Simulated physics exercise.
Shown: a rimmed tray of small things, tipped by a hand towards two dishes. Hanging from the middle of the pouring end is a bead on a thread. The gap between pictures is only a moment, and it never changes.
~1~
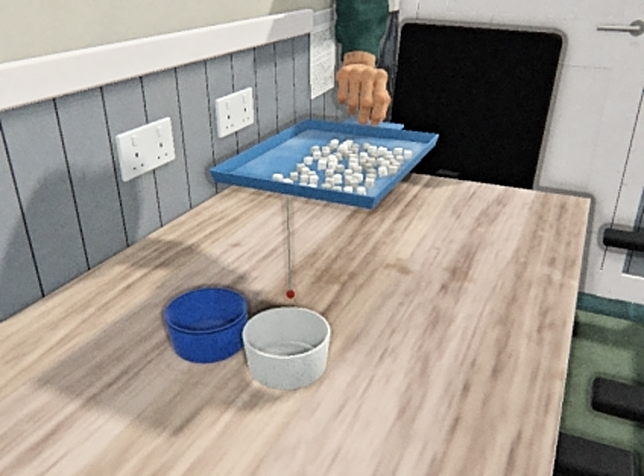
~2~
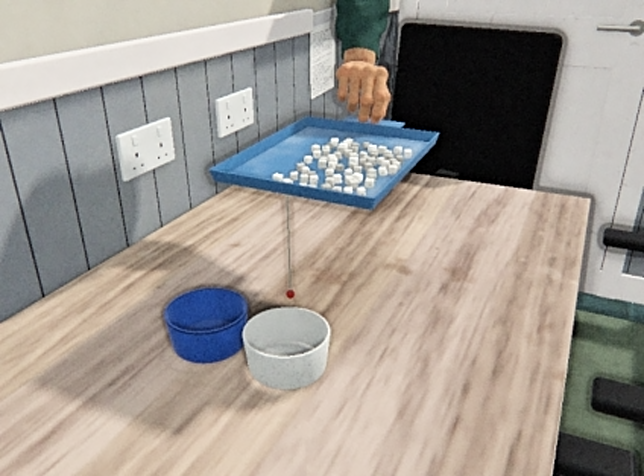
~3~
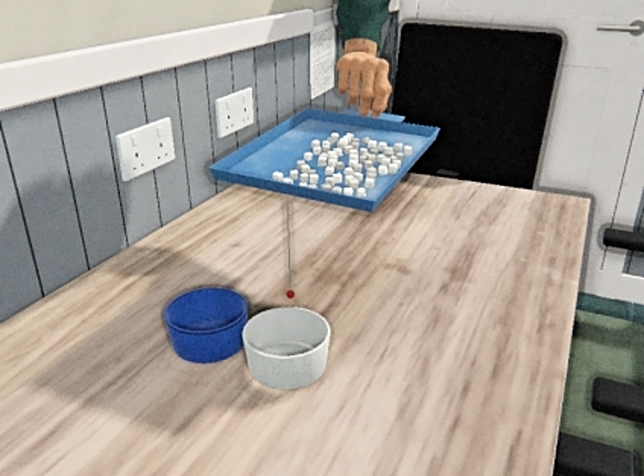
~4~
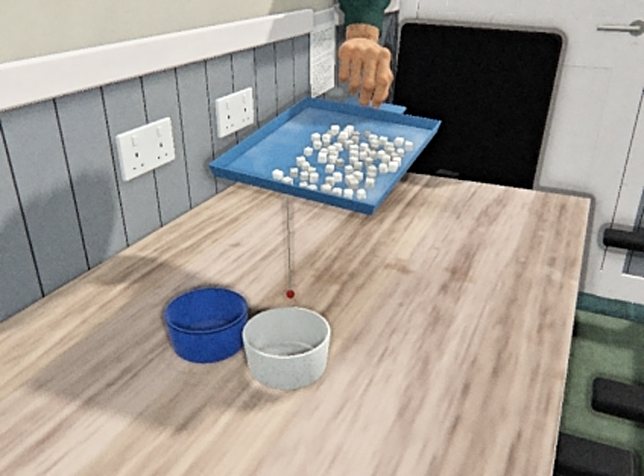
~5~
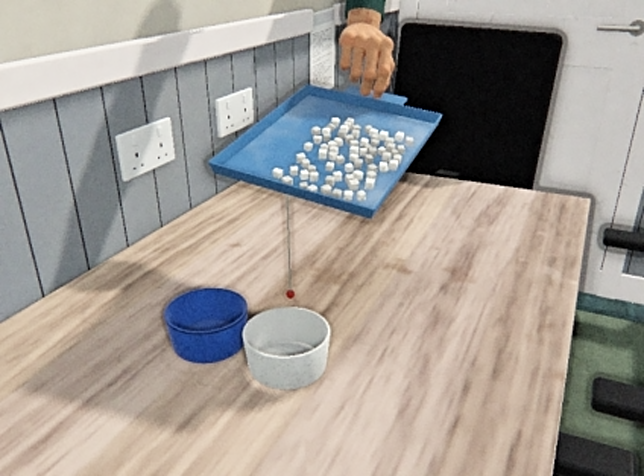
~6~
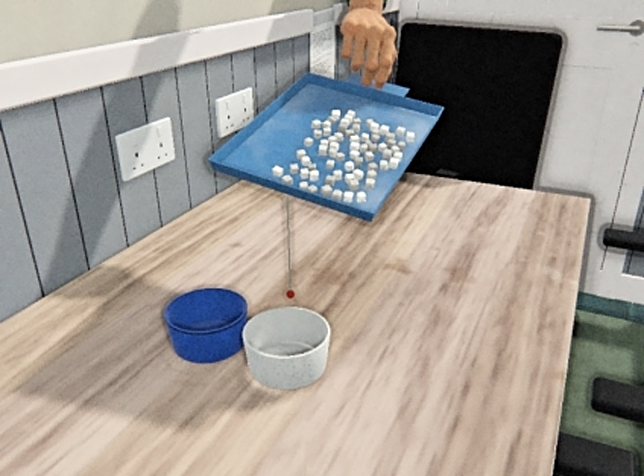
A hand gradually tilts a blue tray of white cubes above blue and white dishes.
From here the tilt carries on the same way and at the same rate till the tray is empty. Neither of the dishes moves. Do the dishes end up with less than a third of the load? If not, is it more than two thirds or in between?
The dishes are left with a scant portion, below a third.
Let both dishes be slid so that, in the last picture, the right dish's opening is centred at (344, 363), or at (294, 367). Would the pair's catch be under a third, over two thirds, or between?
In order: Under a third, then below one third.
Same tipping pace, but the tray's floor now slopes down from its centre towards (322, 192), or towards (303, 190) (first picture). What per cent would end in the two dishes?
About 40 % and 60 %.
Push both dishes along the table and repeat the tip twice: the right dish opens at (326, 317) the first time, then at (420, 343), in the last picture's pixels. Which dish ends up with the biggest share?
For the first try I'd say the dish over on the right, and for the second, the dish over on the left.
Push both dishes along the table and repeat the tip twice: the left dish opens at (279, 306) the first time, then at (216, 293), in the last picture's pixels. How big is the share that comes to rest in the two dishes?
Respectively 80 percent and 10 percent.
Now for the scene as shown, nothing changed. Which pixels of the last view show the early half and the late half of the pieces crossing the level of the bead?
I'd put it at roughly (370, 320), and after that at roughly (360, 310).
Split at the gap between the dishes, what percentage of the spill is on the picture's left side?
Left share: Some 0 per cent.
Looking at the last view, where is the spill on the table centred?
Middle in the last view: Roughly (375, 368).
Just after the last frame, tray tipped steeply; every one on the tray.
A moment on, tray tipped past a quarter turn; almost all on the tray; just a few outside both; just a few in the air.
Further on, tray tipped past a quarter turn; about a tenth in the right dish; the larger part outside both.
When it is over, tray tipped past a quarter turn; about a tenth in the right dish; not one in the left dish; the larger part outside both.
